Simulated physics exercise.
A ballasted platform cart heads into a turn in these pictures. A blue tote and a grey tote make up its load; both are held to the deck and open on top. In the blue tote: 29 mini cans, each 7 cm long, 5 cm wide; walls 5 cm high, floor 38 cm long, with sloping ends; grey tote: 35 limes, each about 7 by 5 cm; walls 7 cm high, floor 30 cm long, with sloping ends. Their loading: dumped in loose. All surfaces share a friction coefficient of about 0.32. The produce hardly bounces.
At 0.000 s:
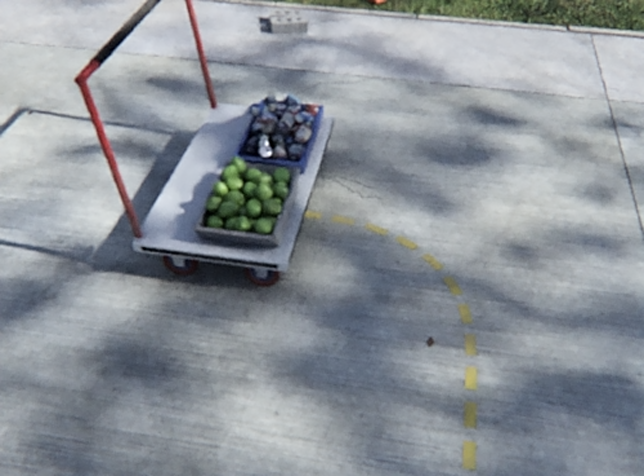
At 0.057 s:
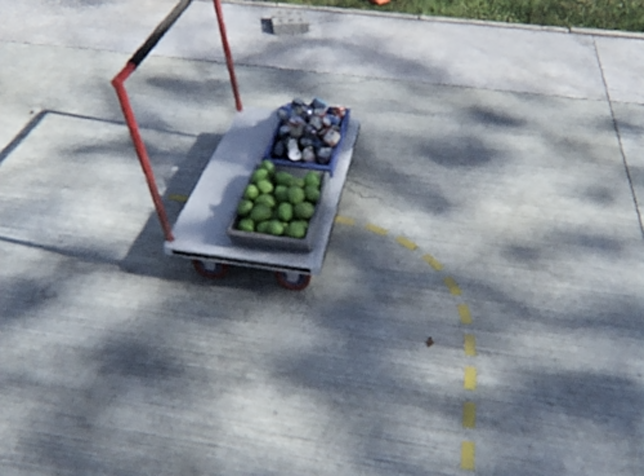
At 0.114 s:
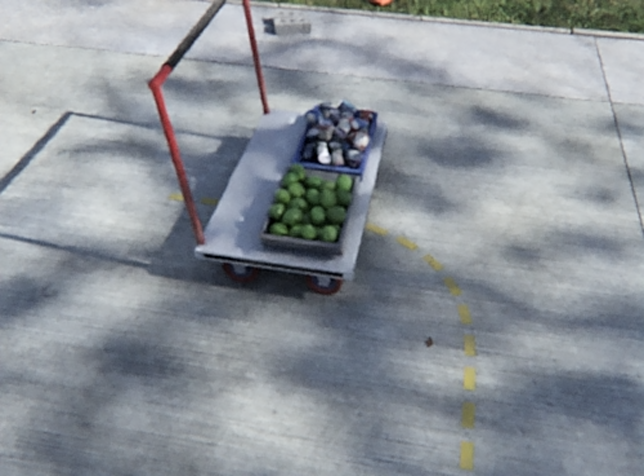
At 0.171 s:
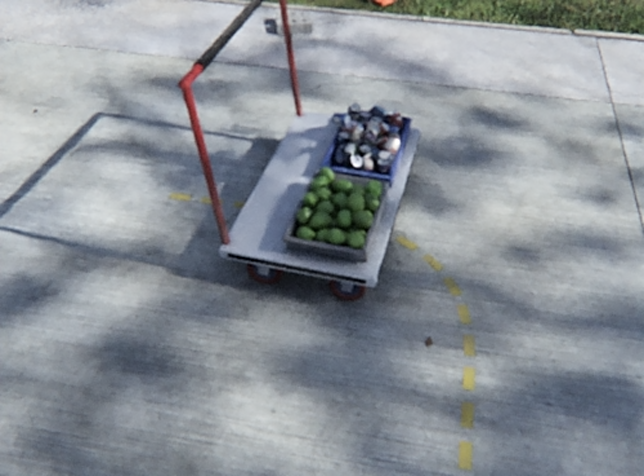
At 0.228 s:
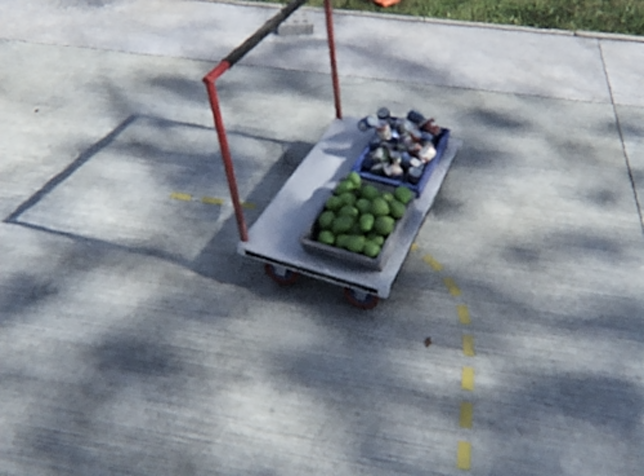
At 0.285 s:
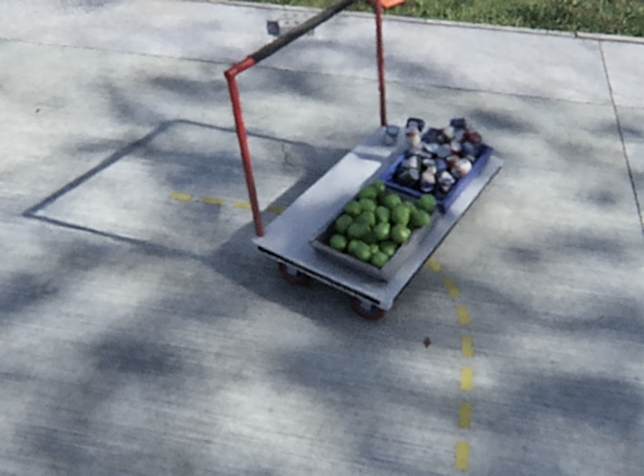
Concrete pavement with a red-handled platform cart rolling right, carrying green fruit, then turning near yellow dashes, cans slipping from the blue tote.
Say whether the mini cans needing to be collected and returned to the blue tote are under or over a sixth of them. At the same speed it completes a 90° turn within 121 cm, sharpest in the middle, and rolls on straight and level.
Oh, the loss ends up north of a sixth.
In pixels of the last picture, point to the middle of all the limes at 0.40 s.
In the last picture they centre on about (404, 247).
After 0.40 s, the blue tote is down by 8 of 29 and the grey tote is down by 2 of 35.
After 0.52 s, the blue tote is down by 10 of 29 and the grey tote is down by 3 of 35.
After 0.70 s, the blue tote is down by 13 of 29 and the grey tote is down by 3 of 35.
Outcome (at 1.15 s), the blue tote is down by 14 of 29 and the grey tote is down by 3 of 35. Asked share, 14 of 29, 48 per cent.
